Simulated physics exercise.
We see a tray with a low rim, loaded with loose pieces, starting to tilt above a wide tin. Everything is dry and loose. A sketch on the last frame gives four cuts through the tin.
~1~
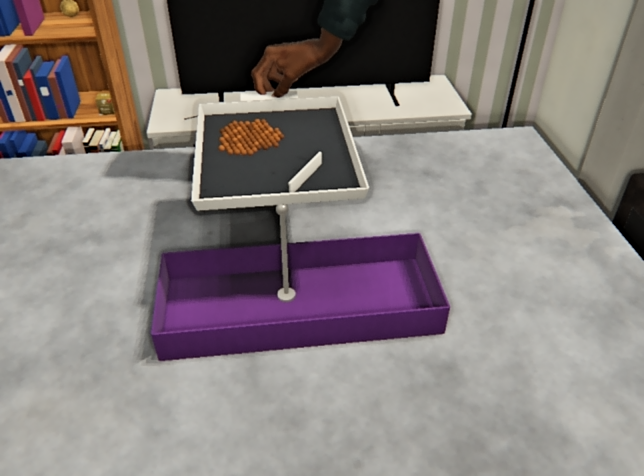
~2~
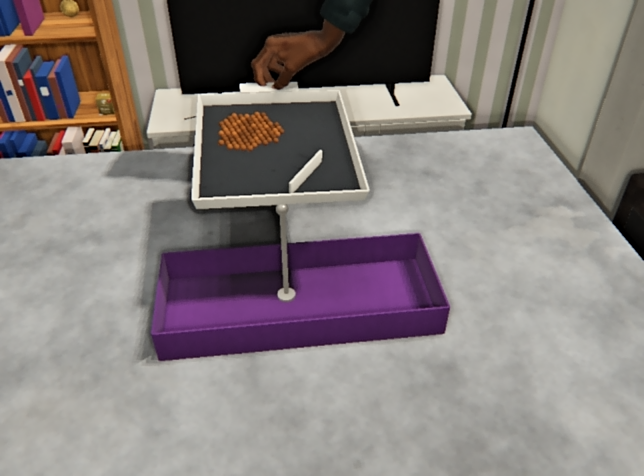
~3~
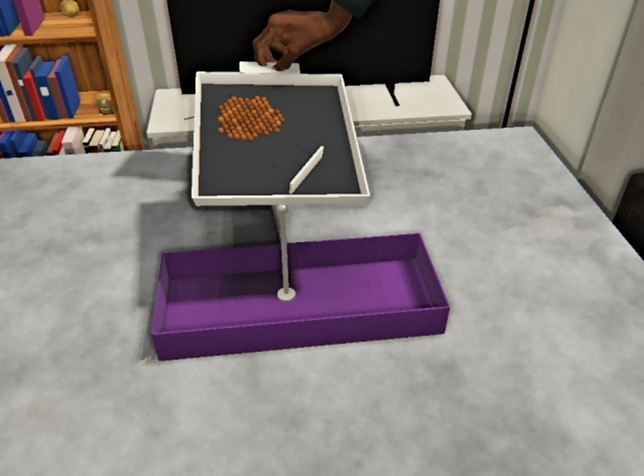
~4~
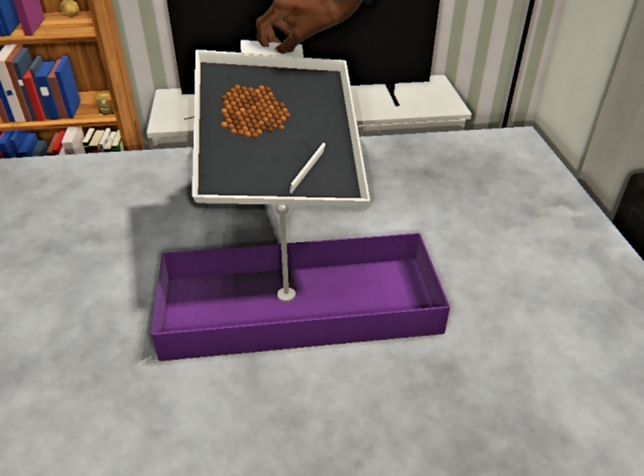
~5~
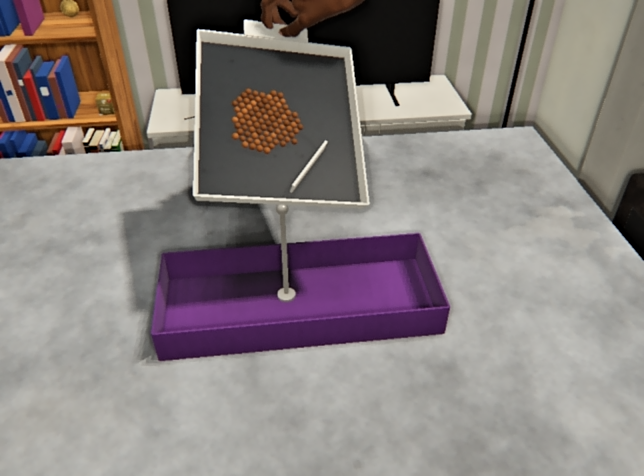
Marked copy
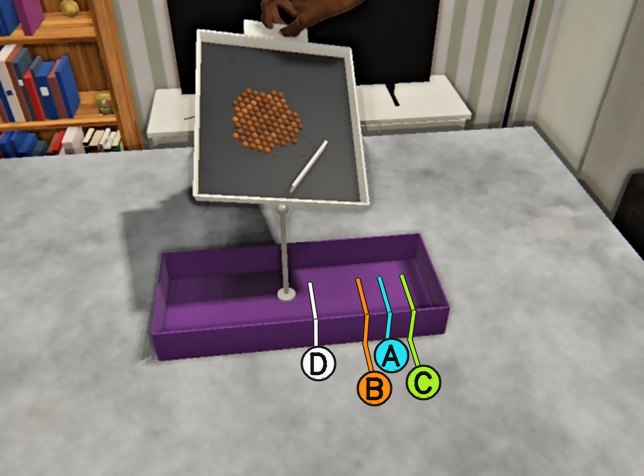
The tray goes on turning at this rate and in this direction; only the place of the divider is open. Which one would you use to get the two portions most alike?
Choose D.
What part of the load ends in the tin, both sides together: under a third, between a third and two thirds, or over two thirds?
About that: Over two thirds.
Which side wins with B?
The left side.
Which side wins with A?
The left side.
On the marked copy, line A crosses the front rim at (389, 312); line B crosses the front rim at (366, 315); line C crosses the front rim at (413, 310); line D crosses the front rim at (315, 319).
If A is chosen, of what is caught, every piece on the left of the divider, not one piece on the right.
If B is chosen, of what is caught, the larger part on the left of the divider, about a tenth on the right.
If C is chosen, of what is caught, every piece on the left of the divider, not one piece on the right.
If D is chosen, of what is caught, roughly two thirds on the left of the divider, roughly a third on the right.
